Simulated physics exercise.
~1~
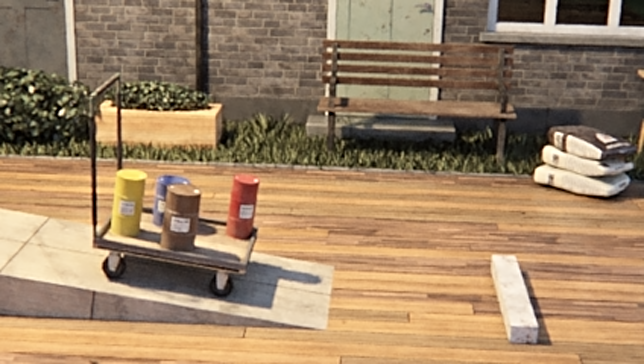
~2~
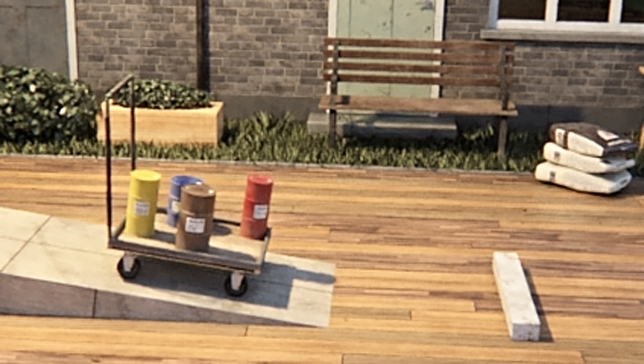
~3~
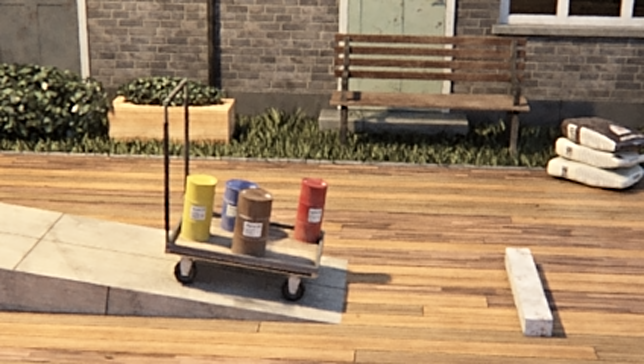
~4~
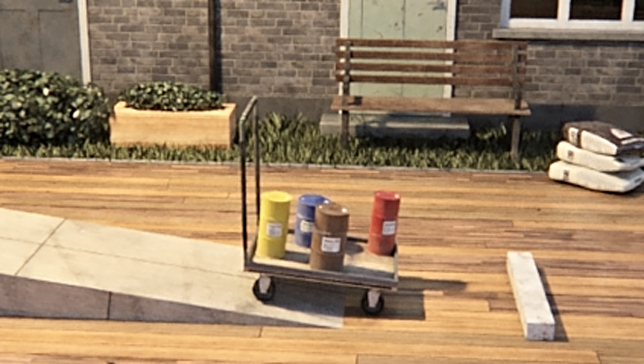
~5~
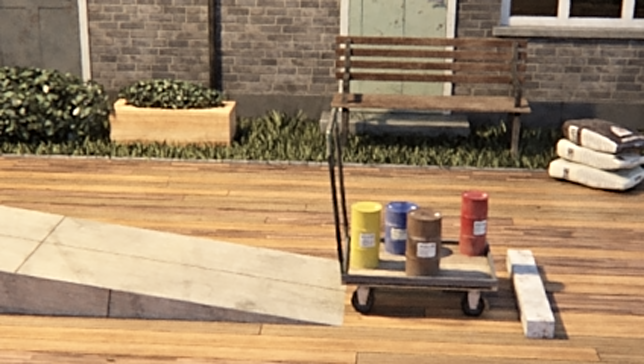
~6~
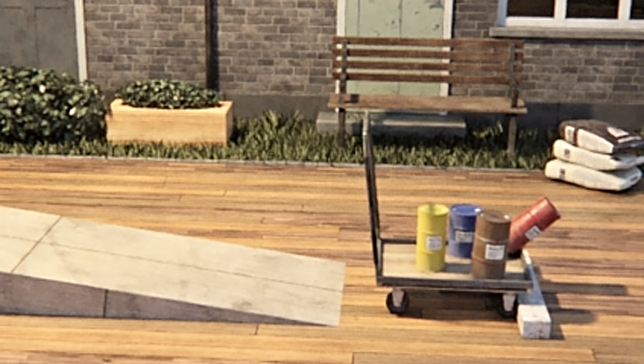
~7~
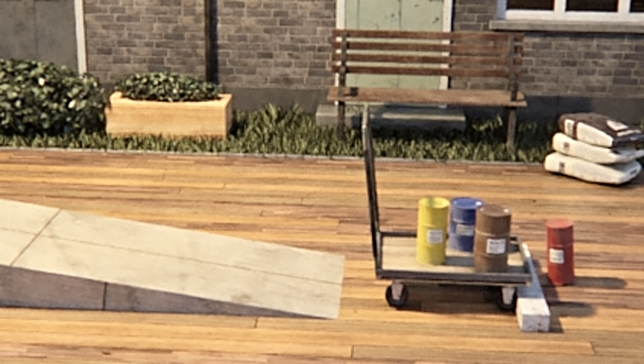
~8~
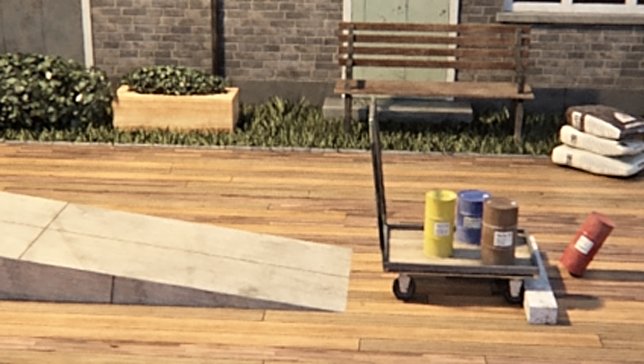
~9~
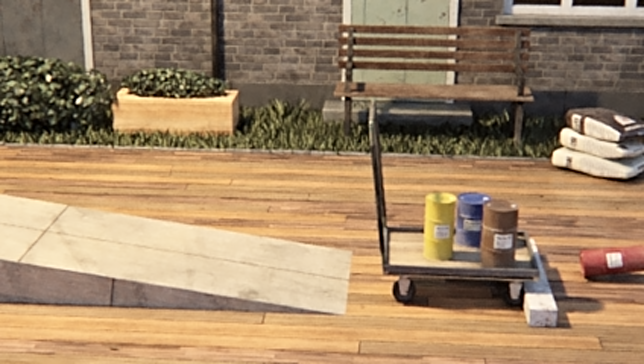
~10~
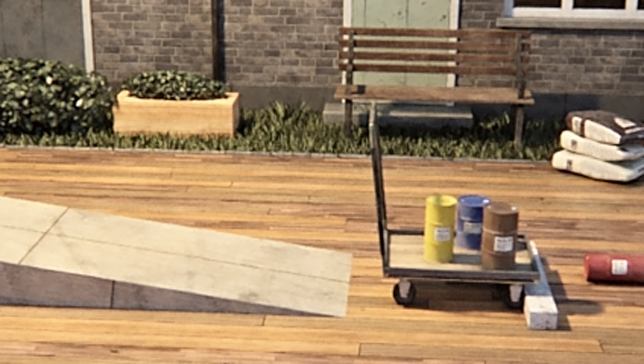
Trolley carrying four canisters rolling right down a ramp, stopping at a kerb and pitching the red one off onto its side.
